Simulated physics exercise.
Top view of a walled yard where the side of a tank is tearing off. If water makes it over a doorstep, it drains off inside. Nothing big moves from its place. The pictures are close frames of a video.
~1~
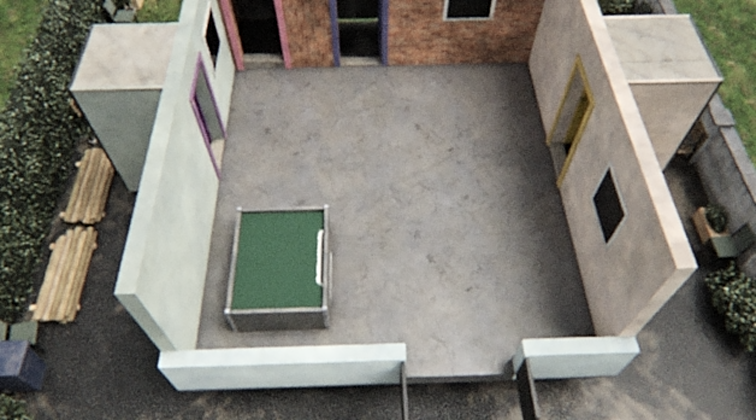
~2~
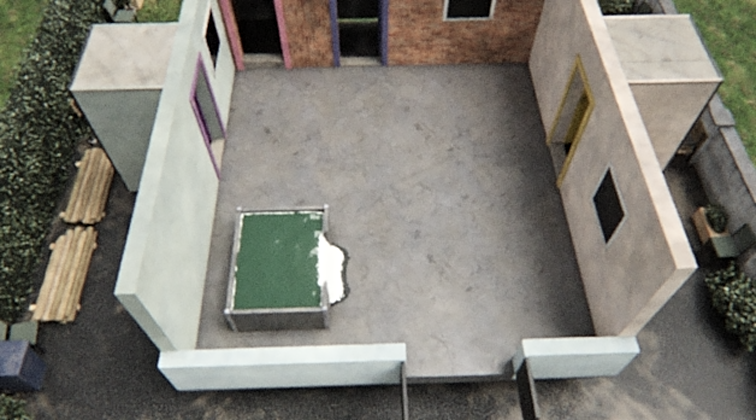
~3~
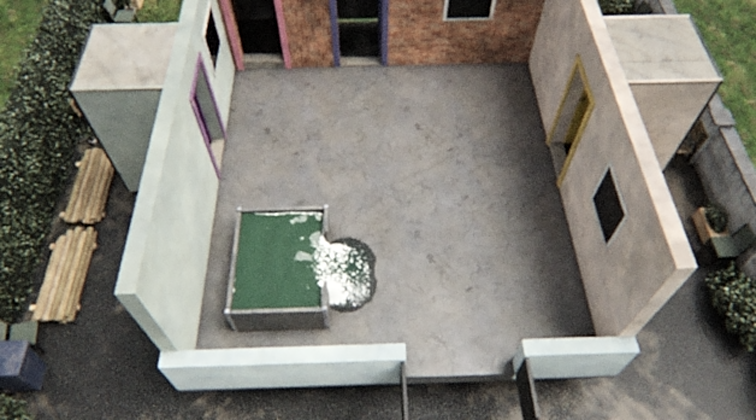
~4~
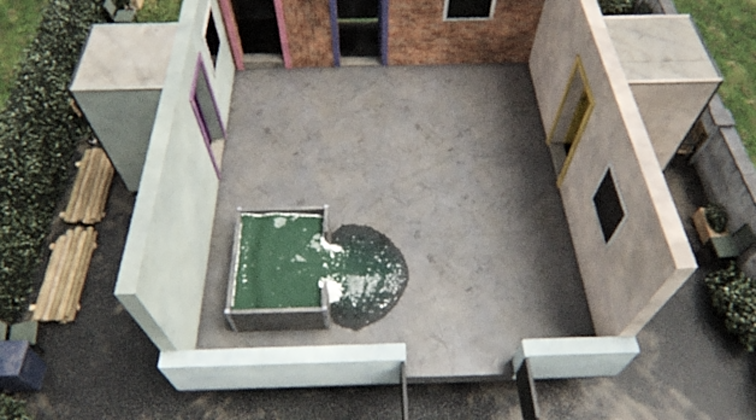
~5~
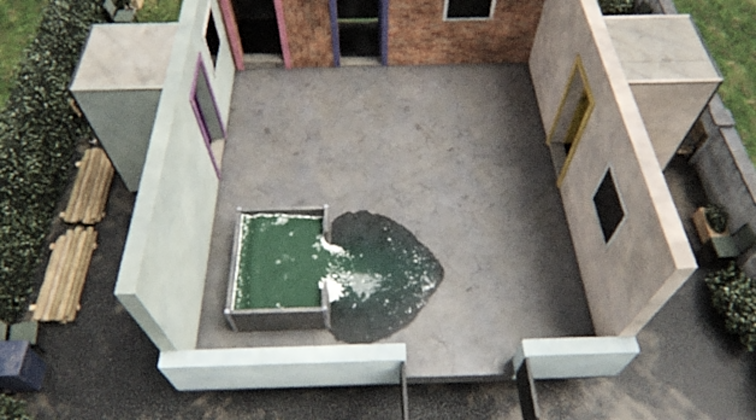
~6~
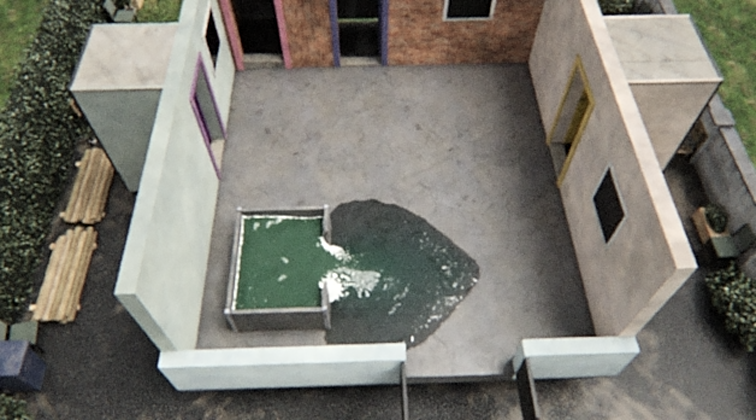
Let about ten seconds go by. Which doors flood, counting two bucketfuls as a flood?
Pink door: Inside the limit; yellow door: Inside the limit; blue door: Inside the limit; purple door: Inside the limit.
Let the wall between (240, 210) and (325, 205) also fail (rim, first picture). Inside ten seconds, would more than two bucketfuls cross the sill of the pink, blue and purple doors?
The pink door tops the limit, the blue door tops the limit and the purple door tops the limit.
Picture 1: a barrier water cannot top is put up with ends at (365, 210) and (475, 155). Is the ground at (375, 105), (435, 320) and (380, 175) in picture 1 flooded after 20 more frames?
Point by point: First not reached, second submerged, third not reached.
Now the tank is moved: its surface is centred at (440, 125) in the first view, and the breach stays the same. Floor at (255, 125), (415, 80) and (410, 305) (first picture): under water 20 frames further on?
One after the other: Free of water, wet, free of water.
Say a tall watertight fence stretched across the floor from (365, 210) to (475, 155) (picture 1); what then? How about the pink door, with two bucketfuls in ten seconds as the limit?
Door by door: Pink misses the mark.
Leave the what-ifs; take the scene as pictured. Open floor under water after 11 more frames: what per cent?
Estimate: Some 40 in a hundred.
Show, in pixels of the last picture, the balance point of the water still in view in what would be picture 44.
It is around (446, 228).
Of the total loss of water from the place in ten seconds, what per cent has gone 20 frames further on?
I'd put it near 30 in a hundred.
A moment on, water covers 30 % of the floor; the pink door not reached, the yellow door not reached, the blue door not reached, the purple door not reached.
Next, water covers 40 % of the floor; the pink door not reached, the yellow door wet at the sill, nothing in, the blue door not reached, the purple door not reached.
Then, water covers 45 % of the floor; the pink door not reached, the yellow door wet at the sill, nothing in, the blue door not reached, the purple door not reached.
Later, water covers 50 % of the floor; the pink door not reached, the yellow door wet at the sill, nothing in, the blue door not reached, the purple door not reached.
In the end, water covers 75 % of the floor; the pink door not reached, the yellow door wet at the sill, nothing in, the blue door wet at the sill, nothing in, the purple door not reached.
